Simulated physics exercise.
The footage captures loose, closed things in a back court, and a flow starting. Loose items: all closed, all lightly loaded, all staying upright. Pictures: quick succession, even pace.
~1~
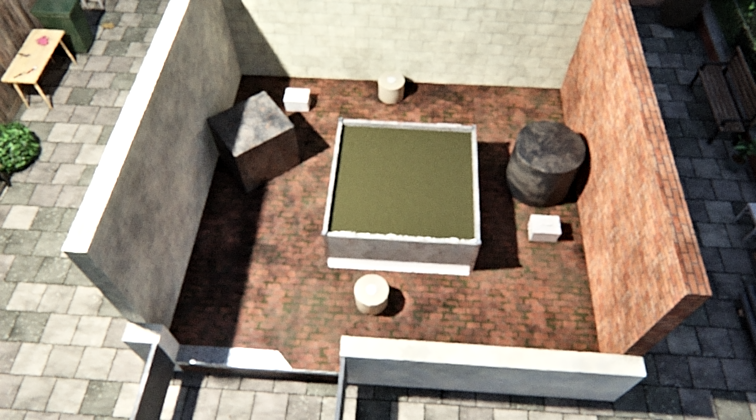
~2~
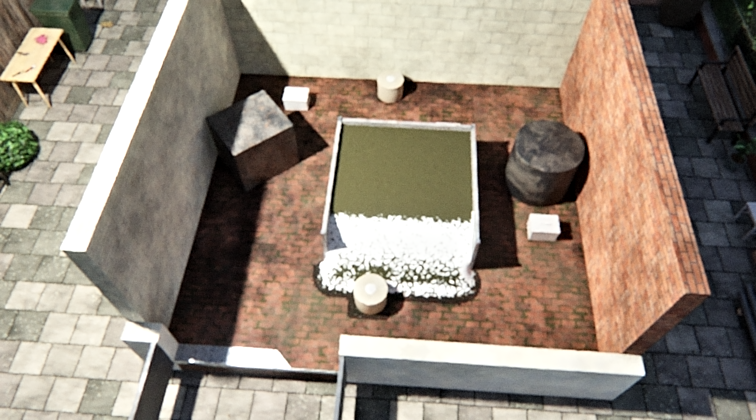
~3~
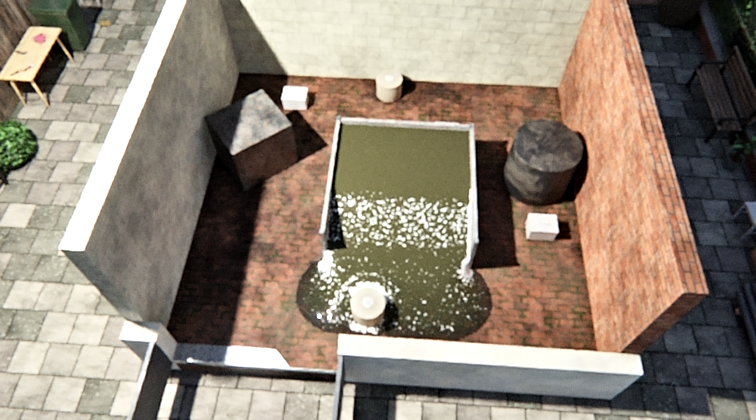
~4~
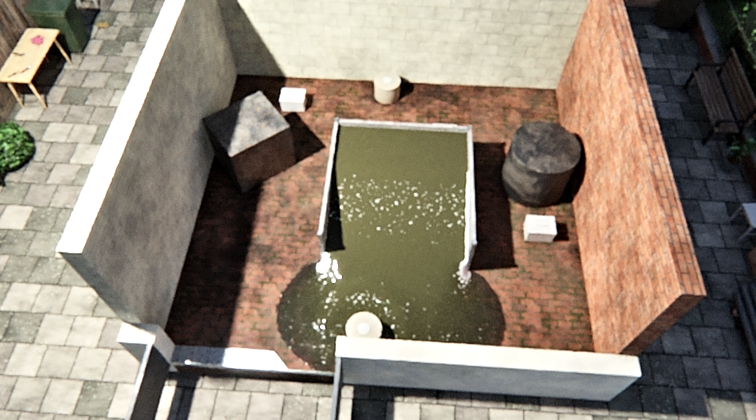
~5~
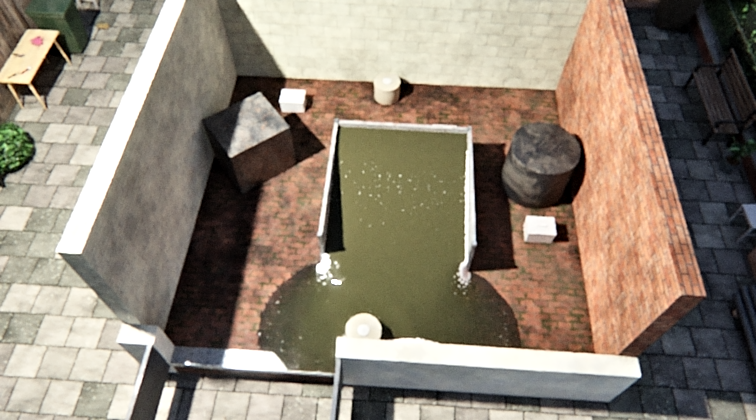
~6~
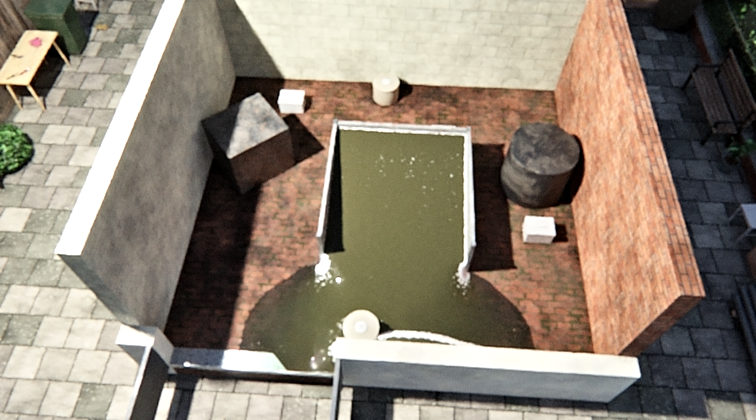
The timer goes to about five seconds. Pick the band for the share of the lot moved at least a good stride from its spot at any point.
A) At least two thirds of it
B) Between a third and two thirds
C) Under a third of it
Between a third and two thirds.
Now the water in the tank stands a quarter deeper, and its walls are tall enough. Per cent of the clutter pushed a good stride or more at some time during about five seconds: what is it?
Share displaced: Approx. 40 percent.
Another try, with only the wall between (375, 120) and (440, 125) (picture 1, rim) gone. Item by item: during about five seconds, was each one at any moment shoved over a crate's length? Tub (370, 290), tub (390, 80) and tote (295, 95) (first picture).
Lab note - in sequence: Never that far; made it that far; made it that far.
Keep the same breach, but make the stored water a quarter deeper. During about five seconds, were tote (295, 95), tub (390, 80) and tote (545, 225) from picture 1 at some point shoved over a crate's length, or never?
Taking them as listed, the first came up short, the second came up short and the third did it.
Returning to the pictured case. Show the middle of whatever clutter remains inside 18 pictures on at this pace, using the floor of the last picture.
I'd say somewhere close to (363, 165).
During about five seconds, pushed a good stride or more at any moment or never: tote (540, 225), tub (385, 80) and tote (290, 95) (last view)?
The first comes out driven that far, the second not so far, the last not so far.
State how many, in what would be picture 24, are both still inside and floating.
It adds up to 2.
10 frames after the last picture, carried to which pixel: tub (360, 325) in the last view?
It should be near (183, 329).
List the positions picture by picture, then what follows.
A tub at (372, 290) rests on the ground; a tote at (546, 224) rests on the ground; 0 of 5 have shifted, in the first frame.
A tub at (371, 289), on the bottom; a tote at (545, 223), on the bottom; 0 of 5 have shifted, in the second frame.
A tub at (368, 302), on the bottom, close to its start; a tote at (544, 223), on the bottom; 1 of 5 have shifted, in the third frame.
A tub at (364, 329) rests on the ground, a stride from its start; a tote at (542, 224), on the bottom; 1 of 5 have shifted, in the fourth frame.
A tub at (364, 330) floats, a stride from its start; a tote at (541, 225) rests on the ground; 1 of 5 have shifted, in the fifth frame.
A tub at (361, 327) floats, a stride from its start; a tote at (541, 226), on the bottom; 1 of 5 have shifted, in the sixth frame.
A moment on, 1 of 5 are well off their spots; 1 afloat.
Next, 1 of 5 are well off their spots; 1 afloat.
Later, 2 of 5 are well off their spots; 2 afloat.
In the end, 2 of 5 are well off their spots, and 2 have been at some point; 2 afloat.
